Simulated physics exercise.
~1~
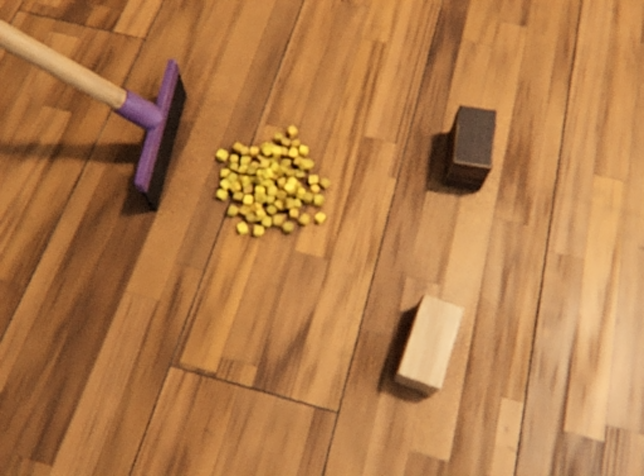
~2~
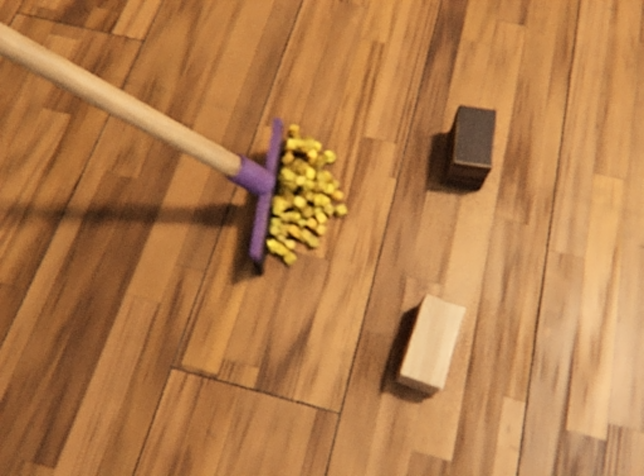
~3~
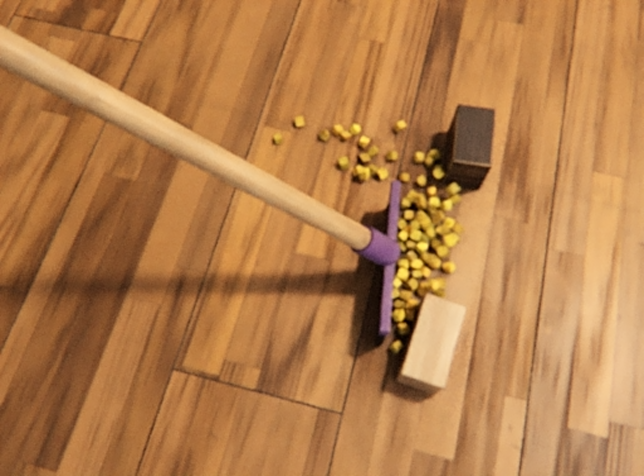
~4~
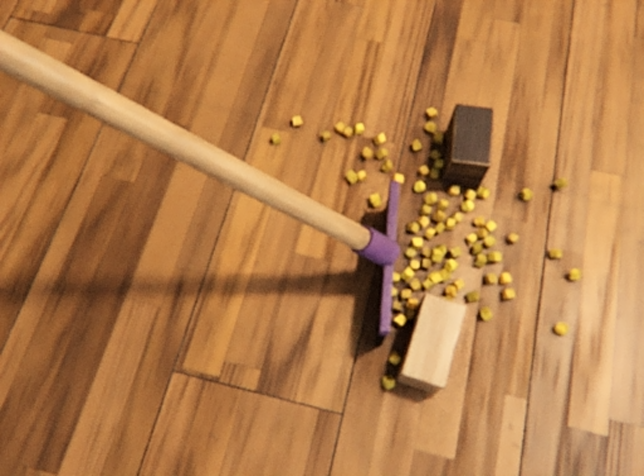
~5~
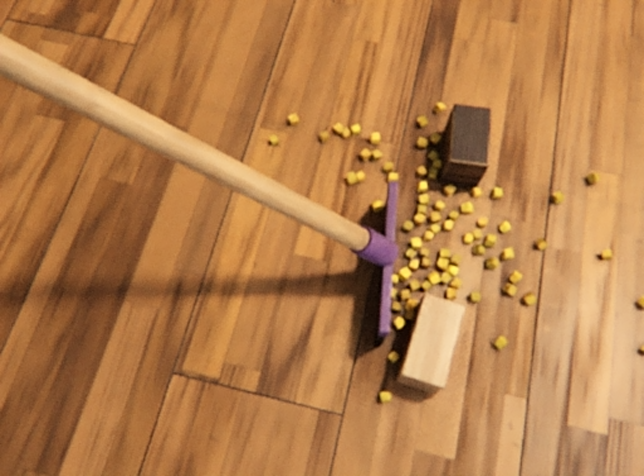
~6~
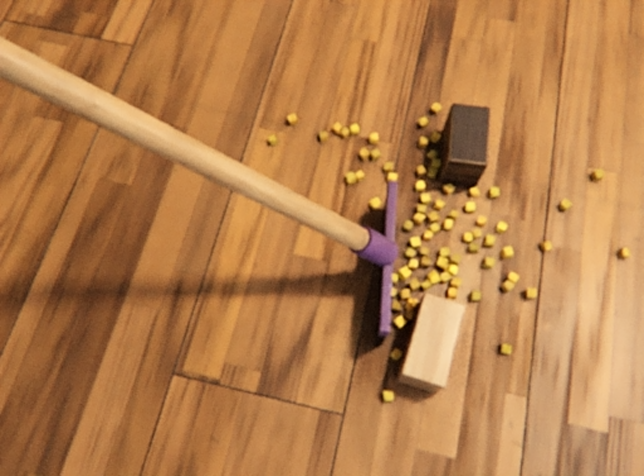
On a wooden floor, a purple squeegee pushes yellow cubes rightward against two blocks, scattering some between them.
